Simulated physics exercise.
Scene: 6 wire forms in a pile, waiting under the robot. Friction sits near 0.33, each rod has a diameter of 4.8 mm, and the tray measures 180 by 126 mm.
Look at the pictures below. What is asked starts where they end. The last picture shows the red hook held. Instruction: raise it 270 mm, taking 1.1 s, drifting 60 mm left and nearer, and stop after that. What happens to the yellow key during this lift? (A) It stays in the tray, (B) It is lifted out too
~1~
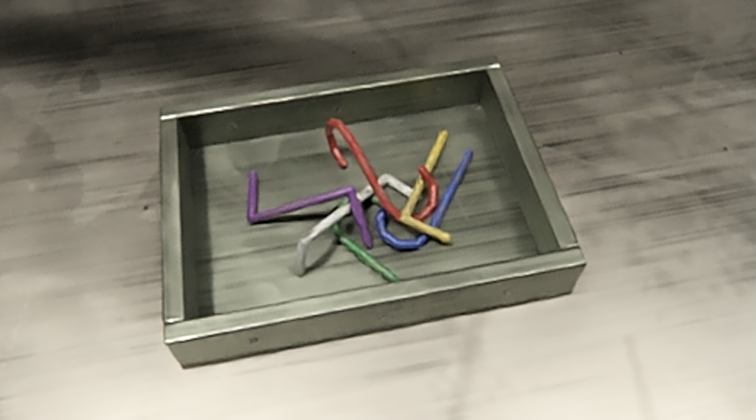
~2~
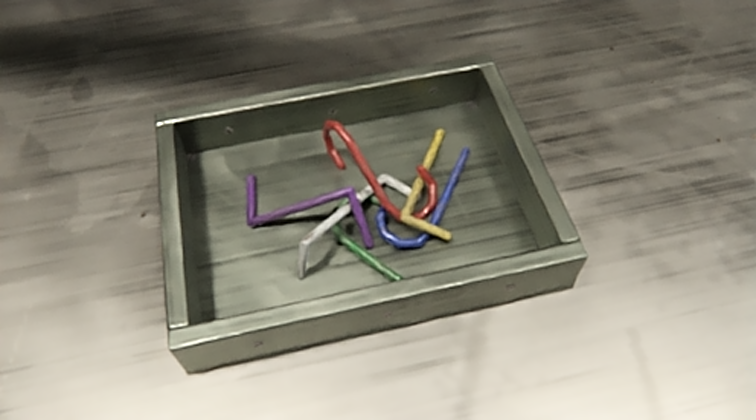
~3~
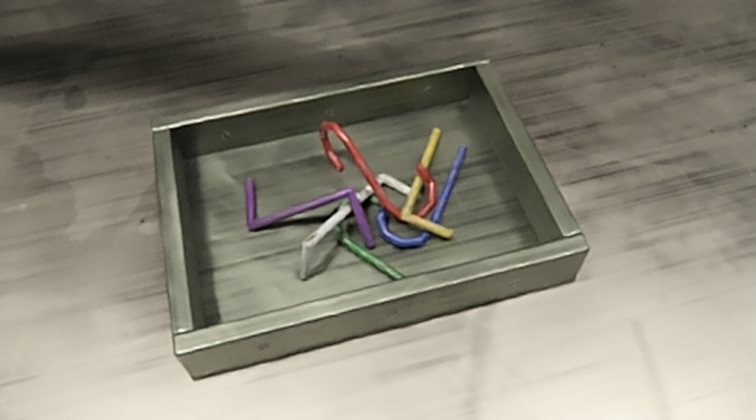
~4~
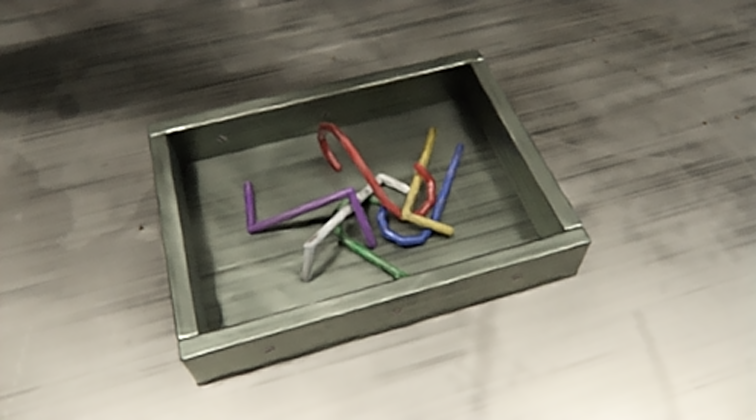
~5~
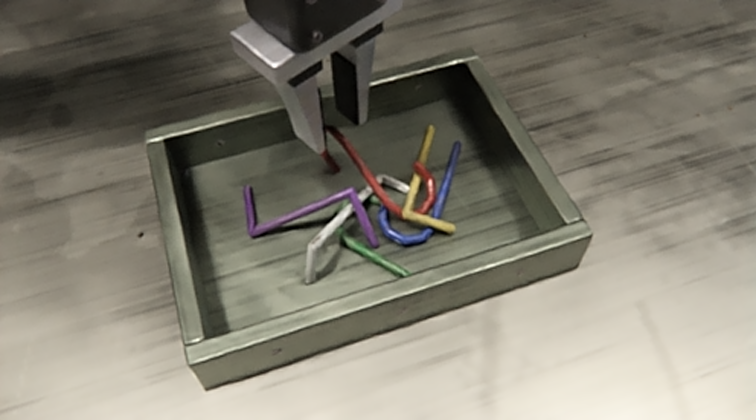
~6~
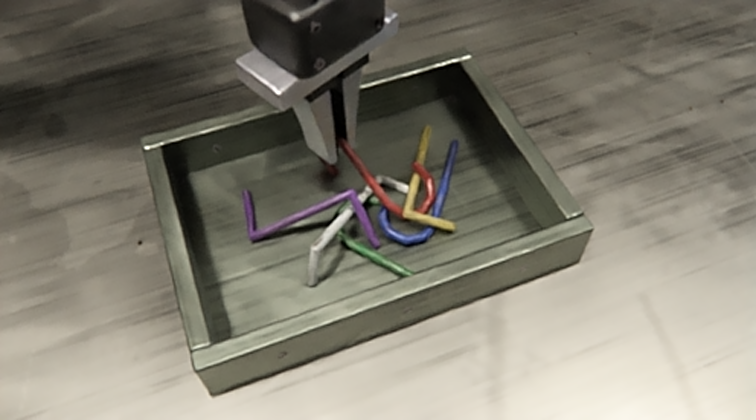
It is lifted out too.
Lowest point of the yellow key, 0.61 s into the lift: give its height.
I'd put it near 90 mm up.
Then, 0.33 s into the lift, lowest point more than 20 mm over the tray floor, red hook 58 mm.
Then, 0.61 s into the lift, lowest point more than 20 mm over the tray floor, red hook 158 mm, yellow key 94 mm.
Then, 1.10 s into the lift, lowest point more than 20 mm over the tray floor, red hook 272 mm, yellow key 206 mm.
Finally, hanging red hook 272 mm, yellow key 207 mm; the other 4 are down.
